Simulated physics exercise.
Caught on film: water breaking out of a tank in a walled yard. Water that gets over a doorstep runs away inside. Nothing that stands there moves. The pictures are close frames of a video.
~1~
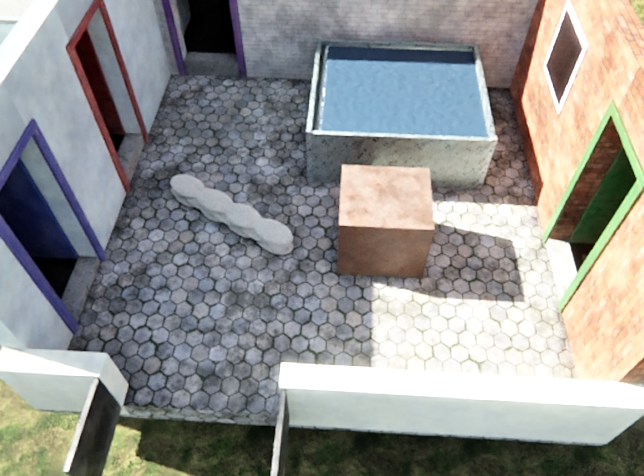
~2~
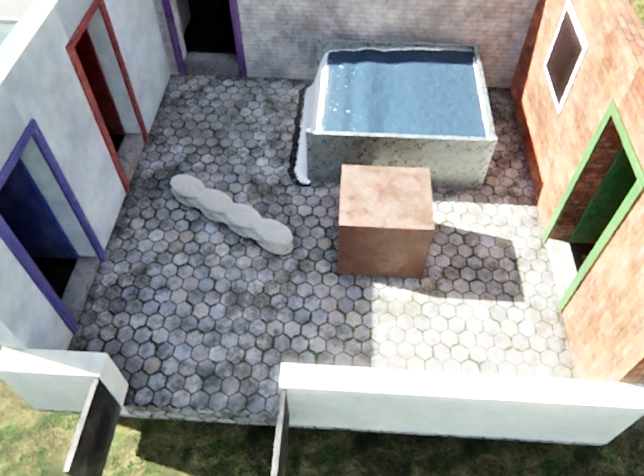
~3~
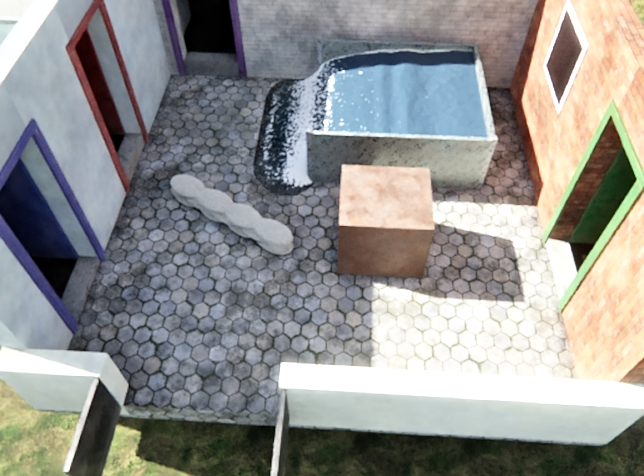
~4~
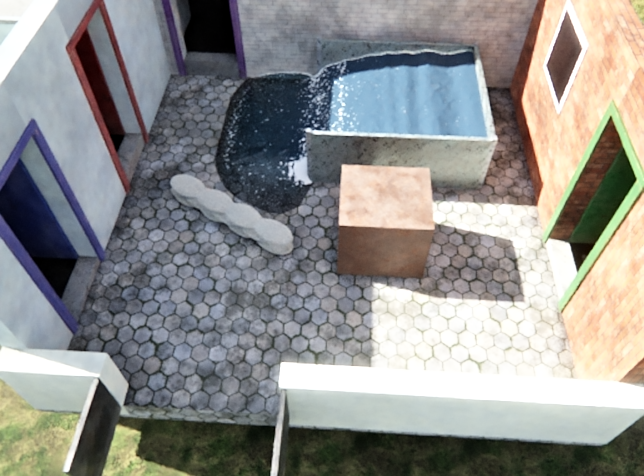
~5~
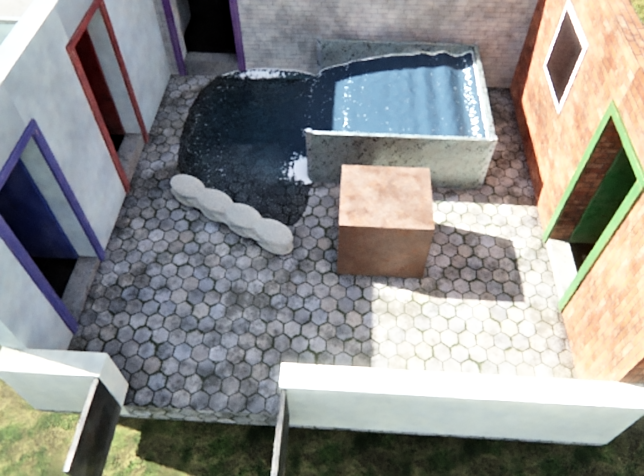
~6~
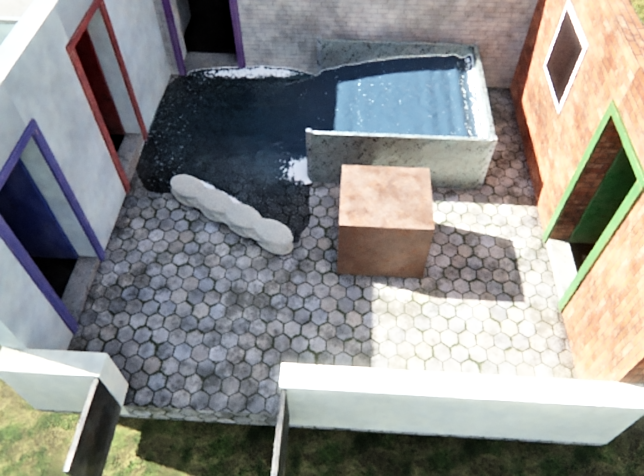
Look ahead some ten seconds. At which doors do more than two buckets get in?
In the end: The purple door lets in a lot; the blue door admits no more than that; the green door admits no more than that; the red door lets in a lot.
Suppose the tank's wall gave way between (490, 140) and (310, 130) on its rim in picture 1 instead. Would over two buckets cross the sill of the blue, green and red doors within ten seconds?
My reading: Blue is over; green is over; red takes less.
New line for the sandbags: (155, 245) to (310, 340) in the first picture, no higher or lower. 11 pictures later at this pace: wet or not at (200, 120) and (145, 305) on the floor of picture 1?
In that order: Covered, awash.
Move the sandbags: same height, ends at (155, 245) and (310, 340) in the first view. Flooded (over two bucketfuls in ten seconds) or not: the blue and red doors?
My reading: Blue is over; red passes that mark.
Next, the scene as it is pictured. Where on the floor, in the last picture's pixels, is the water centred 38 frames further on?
Near (310, 179).
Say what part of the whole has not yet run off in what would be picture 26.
About 86 per cent.
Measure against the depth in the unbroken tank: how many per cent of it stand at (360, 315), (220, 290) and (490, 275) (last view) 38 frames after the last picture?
In that order: 2, 6 and 0 per cent.
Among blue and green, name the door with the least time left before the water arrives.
That is the blue door.
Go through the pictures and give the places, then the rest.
Still water in the open tank at (398, 90), in the first frame.
The front is at (307, 184), out from the gap at (317, 117), in the second frame.
Water pours out at (317, 119) and has run to (276, 188), in the third frame.
The front is at (252, 200), out from the gap at (317, 120), in the fourth frame.
The front is at (194, 188), out from the gap at (317, 121), in the fifth frame.
The front is at (140, 161), out from the gap at (317, 121), in the sixth frame.
A moment on, water covers 30 % of the floor; the purple door wet at the sill, nothing in, the blue door not reached, the green door not reached, the red door over two buckets in.
Next, water covers 45 % of the floor; the purple door over two buckets in, the blue door wet at the sill, nothing in, the green door not reached, the red door far over two buckets in.
Then, water covers 60 % of the floor; the purple door far over two buckets in, the blue door wet at the sill, nothing in, the green door not reached, the red door far over two buckets in.
Later, water covers 85 % of the floor; the purple door far over two buckets in, the blue door wet at the sill, nothing in, the green door wet at the sill, nothing in, the red door far over two buckets in.
In the end, water covers 95 % of the floor; the purple door far over two buckets in, the blue door wet at the sill, nothing in, the green door wet at the sill, nothing in, the red door far over two buckets in.
